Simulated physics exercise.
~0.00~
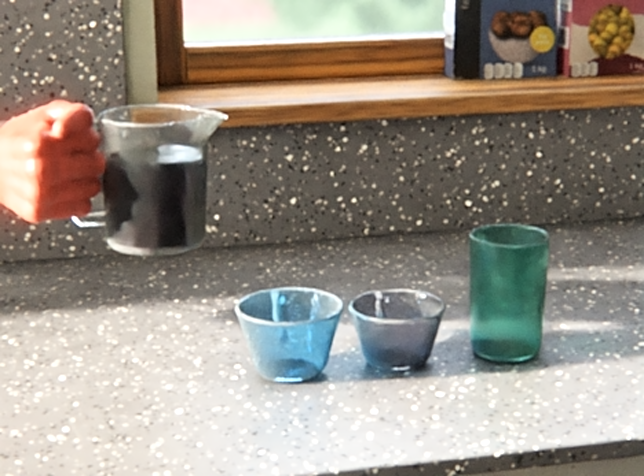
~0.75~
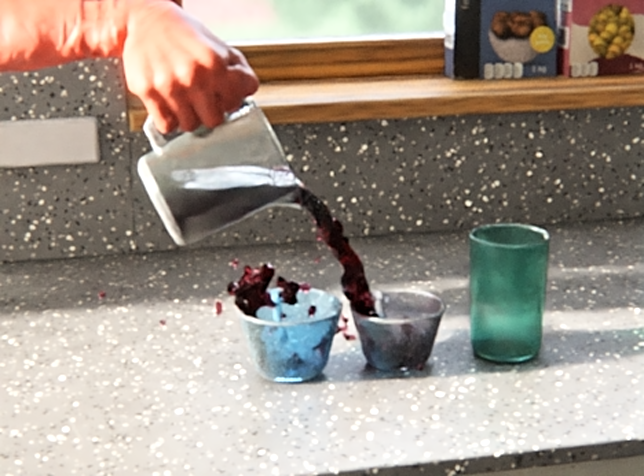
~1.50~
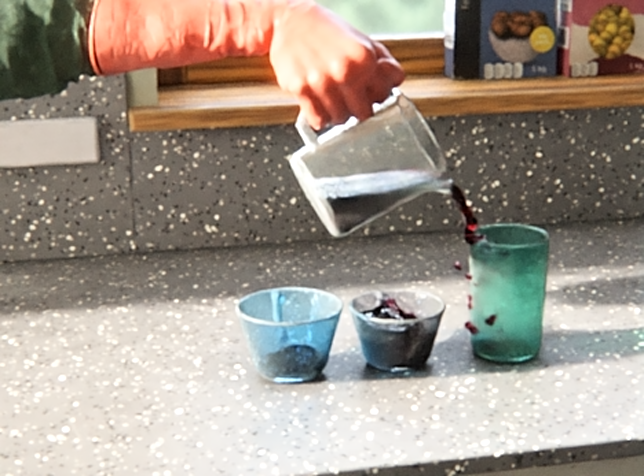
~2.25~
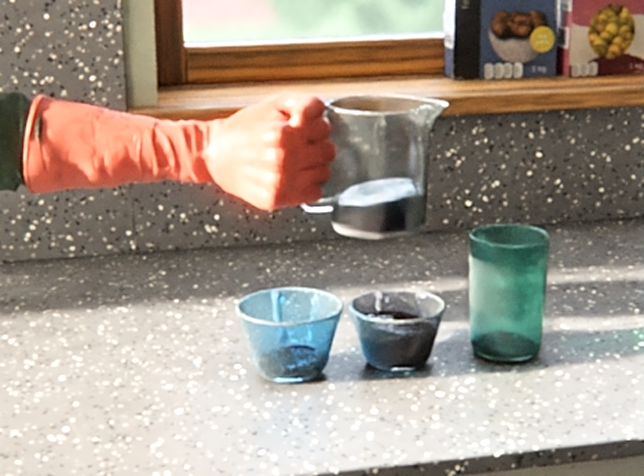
On a speckled worktop, an orange-gloved hand tilting a glass pitcher, pouring dark wine across two bowls and a green tumbler, then levelling it.
